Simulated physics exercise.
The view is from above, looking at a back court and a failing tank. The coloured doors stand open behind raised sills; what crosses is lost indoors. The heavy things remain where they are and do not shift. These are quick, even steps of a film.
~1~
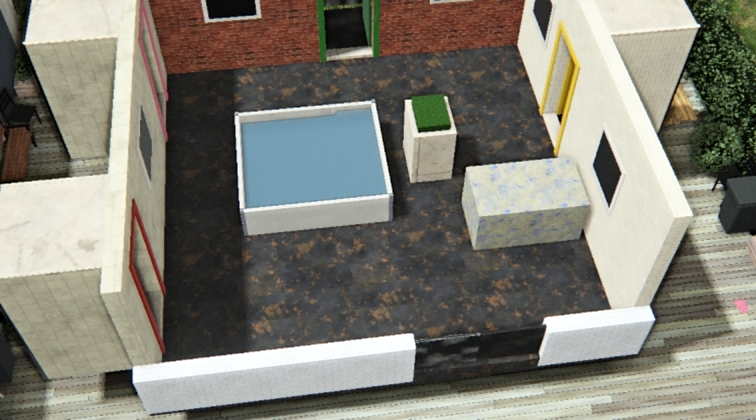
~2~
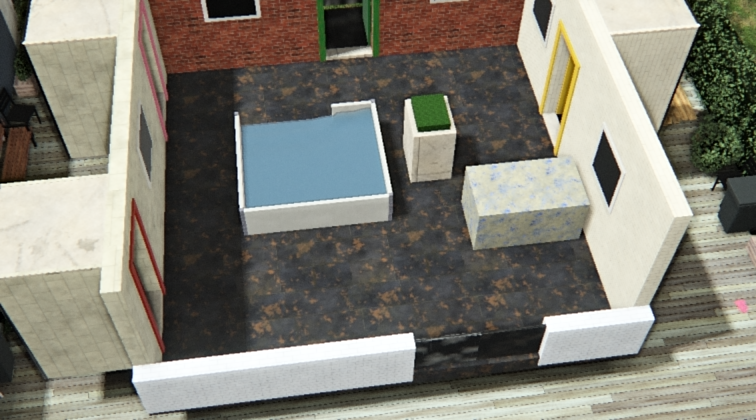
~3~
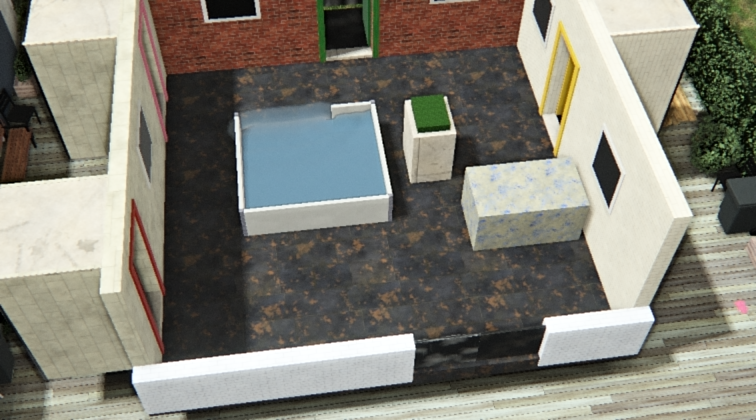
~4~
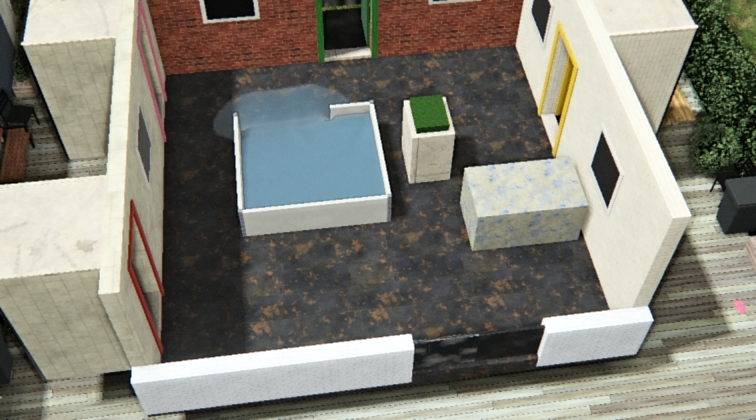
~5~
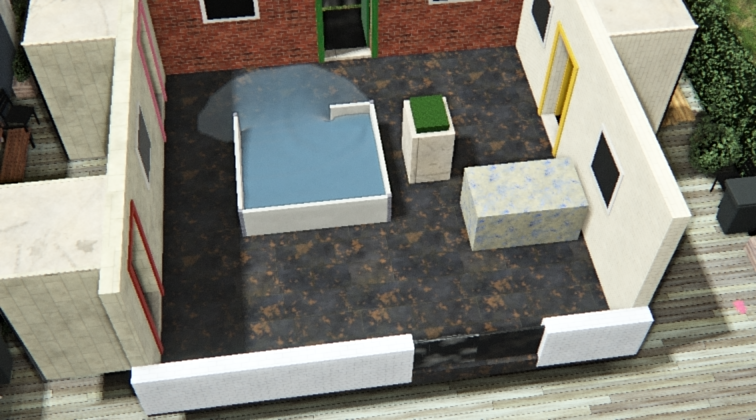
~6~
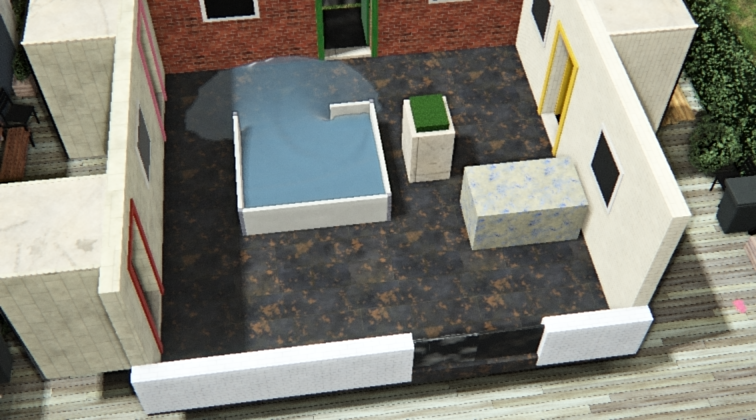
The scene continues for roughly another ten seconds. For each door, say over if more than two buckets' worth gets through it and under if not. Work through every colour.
Result: I expect the pink door to stay within two buckets, I expect the red door to stay within two buckets, I expect the green door to go over the limit, I expect the yellow door to go over the limit.
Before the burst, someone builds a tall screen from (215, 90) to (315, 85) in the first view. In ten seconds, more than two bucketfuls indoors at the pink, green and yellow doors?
Here's how it goes: The pink door gets past it, then the green door gets past it, and the yellow door gets past it.
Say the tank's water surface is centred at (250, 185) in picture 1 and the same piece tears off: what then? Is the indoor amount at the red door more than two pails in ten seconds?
Red falls short.
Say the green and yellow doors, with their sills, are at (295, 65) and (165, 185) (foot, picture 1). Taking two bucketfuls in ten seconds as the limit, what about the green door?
Checking it, I find the green door overflows.
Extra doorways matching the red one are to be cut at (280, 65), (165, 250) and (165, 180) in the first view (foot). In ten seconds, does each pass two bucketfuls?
In order: Tops the limit, stays within it, stays within it.
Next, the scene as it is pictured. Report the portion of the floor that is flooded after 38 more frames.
Some 70 per cent.
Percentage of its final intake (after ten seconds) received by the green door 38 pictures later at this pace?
Close to 95 %.
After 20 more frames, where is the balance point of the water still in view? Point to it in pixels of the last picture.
At roughly (292, 130).
A moment on, water covers 15 % of the floor; the pink door wet at the sill, nothing in, the red door not reached, the green door under two buckets in, the yellow door not reached.
Next, water covers 20 % of the floor; the pink door wet at the sill, nothing in, the red door not reached, the green door over two buckets in, the yellow door not reached.
Then, water covers 45 % of the floor; the pink door under two buckets in, the red door not reached, the green door over two buckets in, the yellow door not reached.
Later, water covers 70 % of the floor; the pink door under two buckets in, the red door wet at the sill, nothing in, the green door far over two buckets in, the yellow door over two buckets in.
In the end, water covers 95 % of the floor; the pink door under two buckets in, the red door wet at the sill, nothing in, the green door far over two buckets in, the yellow door over two buckets in.
